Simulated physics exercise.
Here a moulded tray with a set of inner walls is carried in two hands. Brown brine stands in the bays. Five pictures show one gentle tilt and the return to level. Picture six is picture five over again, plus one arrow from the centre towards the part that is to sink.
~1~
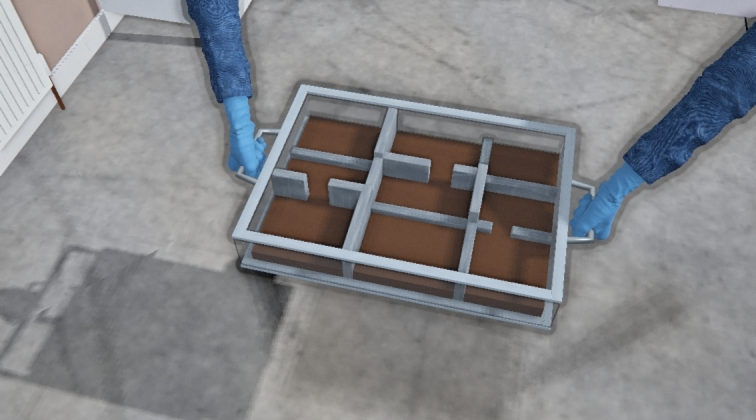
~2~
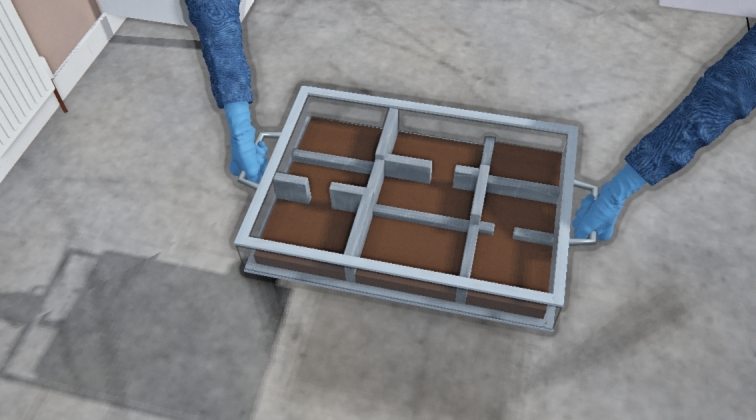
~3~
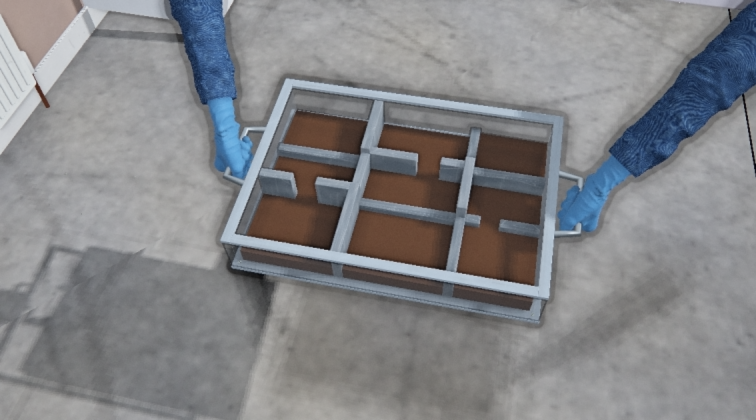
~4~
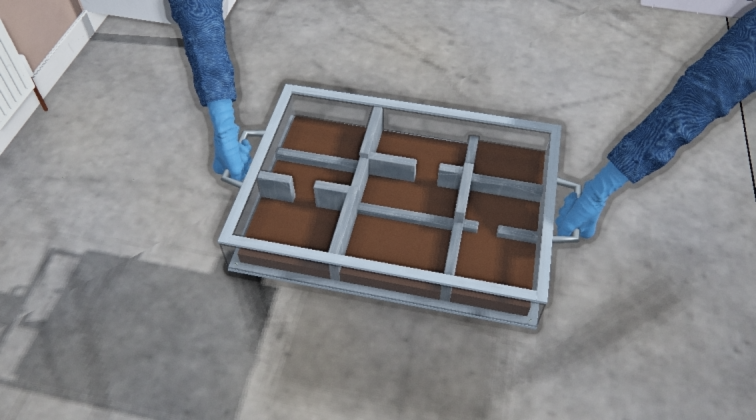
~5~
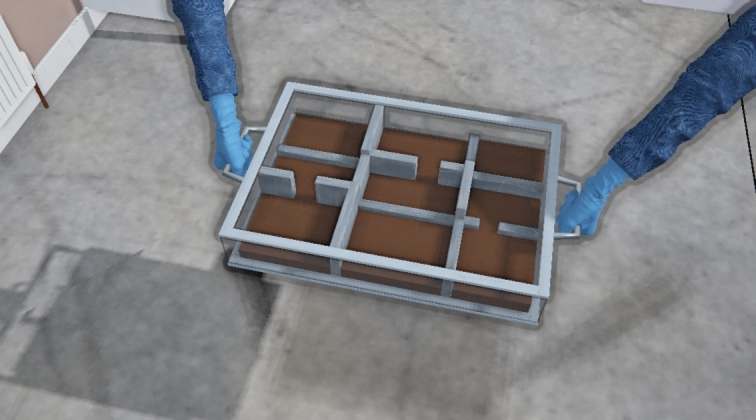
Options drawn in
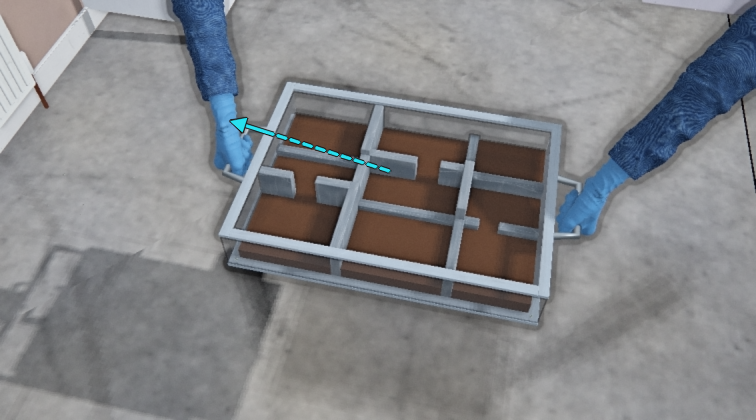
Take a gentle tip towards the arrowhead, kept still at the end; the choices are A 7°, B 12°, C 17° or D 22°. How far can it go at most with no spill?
Angle D just does it.
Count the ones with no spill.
All four.
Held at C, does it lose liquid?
No.
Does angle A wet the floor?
No, not at all.
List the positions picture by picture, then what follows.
The tray is level; deepest in the back right bay, at (520, 170), shallowest in the back left, in the first frame.
Tipped about 2° down to the front; no wall is crossed, in the second frame.
Tipped about 4° down to the front; no wall is crossed, in the third frame.
Tipped about 2° down to the front; no wall is crossed, in the fourth frame.
The tray is level; deepest in the back right bay, at (507, 166), shallowest in the central, in the fifth frame.
The arrow ends at (235, 122).
For angle A, nothing spills; the front middle bay holds the most.
For angle B, nothing spills; the back middle bay holds the most.
For angle C, nothing spills; the back middle bay holds the most.
For angle D, nothing spills; the back middle bay holds the most.
